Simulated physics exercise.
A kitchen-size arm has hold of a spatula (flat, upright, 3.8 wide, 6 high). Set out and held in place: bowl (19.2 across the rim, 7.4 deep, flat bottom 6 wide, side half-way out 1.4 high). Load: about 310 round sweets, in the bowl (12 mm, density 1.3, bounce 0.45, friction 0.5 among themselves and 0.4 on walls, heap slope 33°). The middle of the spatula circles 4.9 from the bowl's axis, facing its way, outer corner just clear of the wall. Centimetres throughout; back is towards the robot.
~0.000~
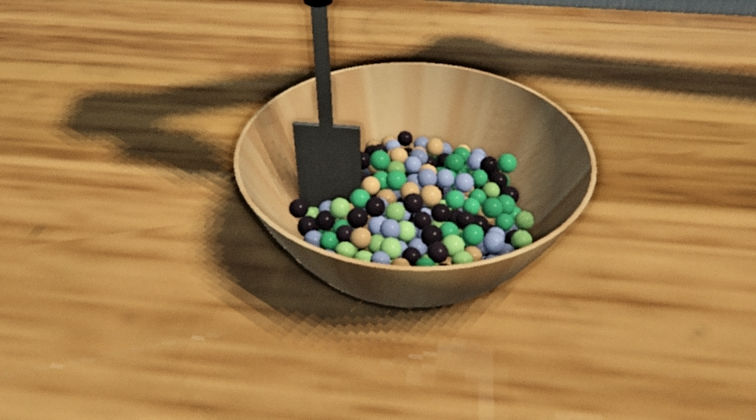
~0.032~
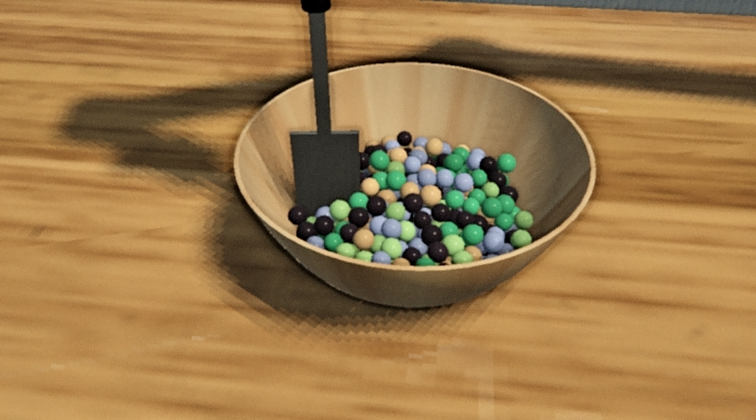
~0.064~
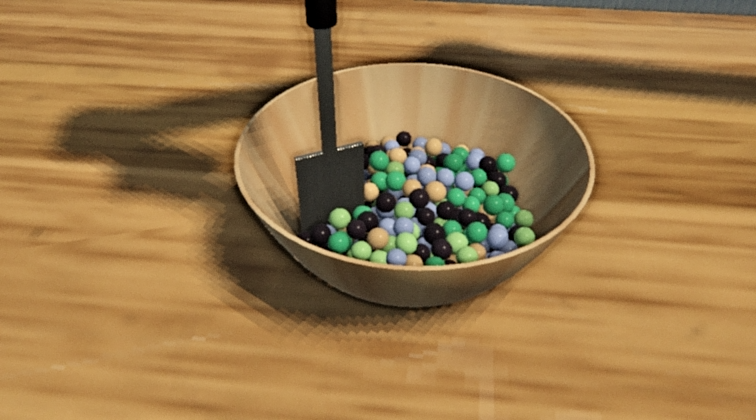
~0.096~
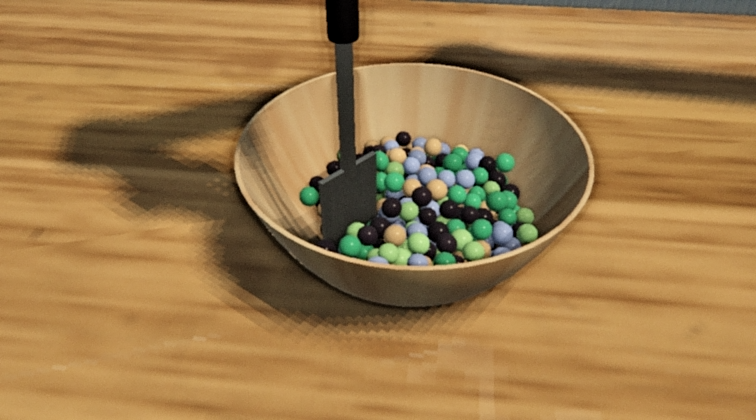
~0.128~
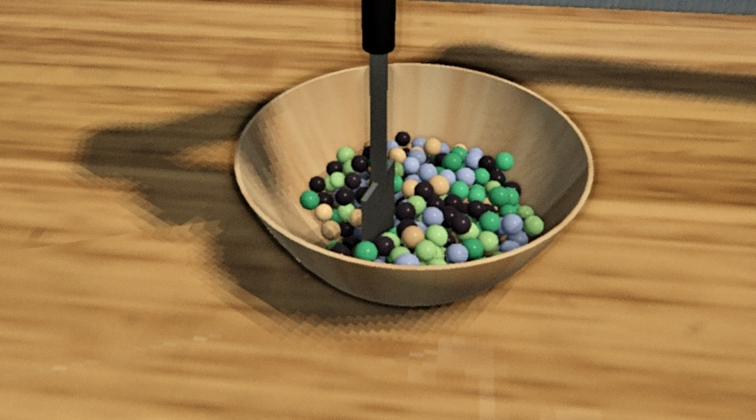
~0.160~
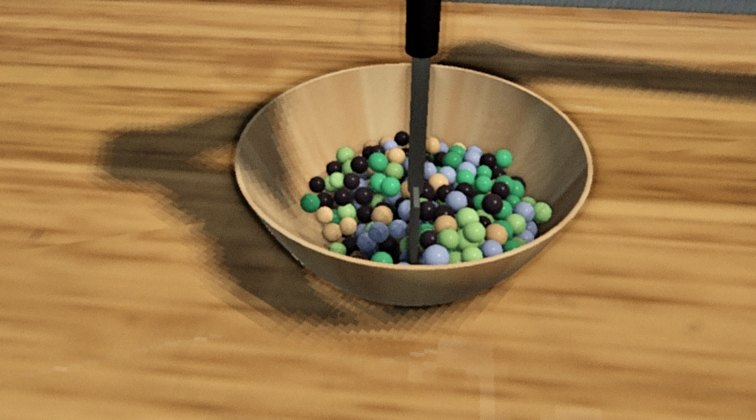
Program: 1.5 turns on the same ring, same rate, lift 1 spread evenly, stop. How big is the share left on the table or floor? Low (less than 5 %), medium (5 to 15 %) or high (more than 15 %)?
A medium share, 5 to 15 %, ends on the table or floor.
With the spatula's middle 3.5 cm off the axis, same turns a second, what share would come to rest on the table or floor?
It would be near 0 per cent.
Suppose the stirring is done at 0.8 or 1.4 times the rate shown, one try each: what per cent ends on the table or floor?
Some 5 and 25 per cent.
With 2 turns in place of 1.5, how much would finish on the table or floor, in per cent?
It would be near 15 per cent.
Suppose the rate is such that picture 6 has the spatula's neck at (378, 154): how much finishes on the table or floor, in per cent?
Some 5 per cent.
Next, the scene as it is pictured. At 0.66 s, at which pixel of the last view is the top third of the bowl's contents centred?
Around (409, 247).
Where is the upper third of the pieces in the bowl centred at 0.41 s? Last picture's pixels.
Around (385, 120).
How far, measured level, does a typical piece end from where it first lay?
Roughly 7 cm.
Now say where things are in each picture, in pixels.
In the first picture, the spatula neck at (325, 101), 0° round; upper third of the load around (418, 194), from x 300 to 525, top at y 140; 311 in the bowl.
In the second picture, the spatula neck at (323, 108), 9° round; upper third of the load around (413, 196), from x 300 to 525, top at y 140.
In the third picture, the spatula neck at (328, 126), 30° round; upper third of the load around (417, 205), from x 305 to 525, top at y 140.
In the fourth picture, the spatula neck at (347, 142), 52° round; upper third of the load around (418, 209), from x 310 to 525, top at y 140.
In the fifth picture, the spatula neck at (379, 154), 74° round; upper third of the load around (430, 214), from x 310 to 535, top at y 140.
In the sixth picture, the spatula neck at (417, 157), 96° round; upper third of the load around (461, 213), from x 310 to 540, top at y 140; 311 in the bowl.
After 0.41 s, 268° round, highest piece 9 above the table; 299 in the bowl, 7 on the table or floor, 5 in flight or on the tool.
After 0.66 s, 80° round, highest piece 9 above the table; 290 in the bowl, 20 on the table or floor, 1 in flight or on the tool.
After 0.99 s, 180° round, highest piece 6 above the table; 285 in the bowl, 26 on the table or floor.
After 1.69 s, 180° round, highest piece 6 above the table; 285 in the bowl, 26 on the table or floor.
In the end, 285 in the bowl, 26 on the table or floor. That is 8 % on the table or floor.
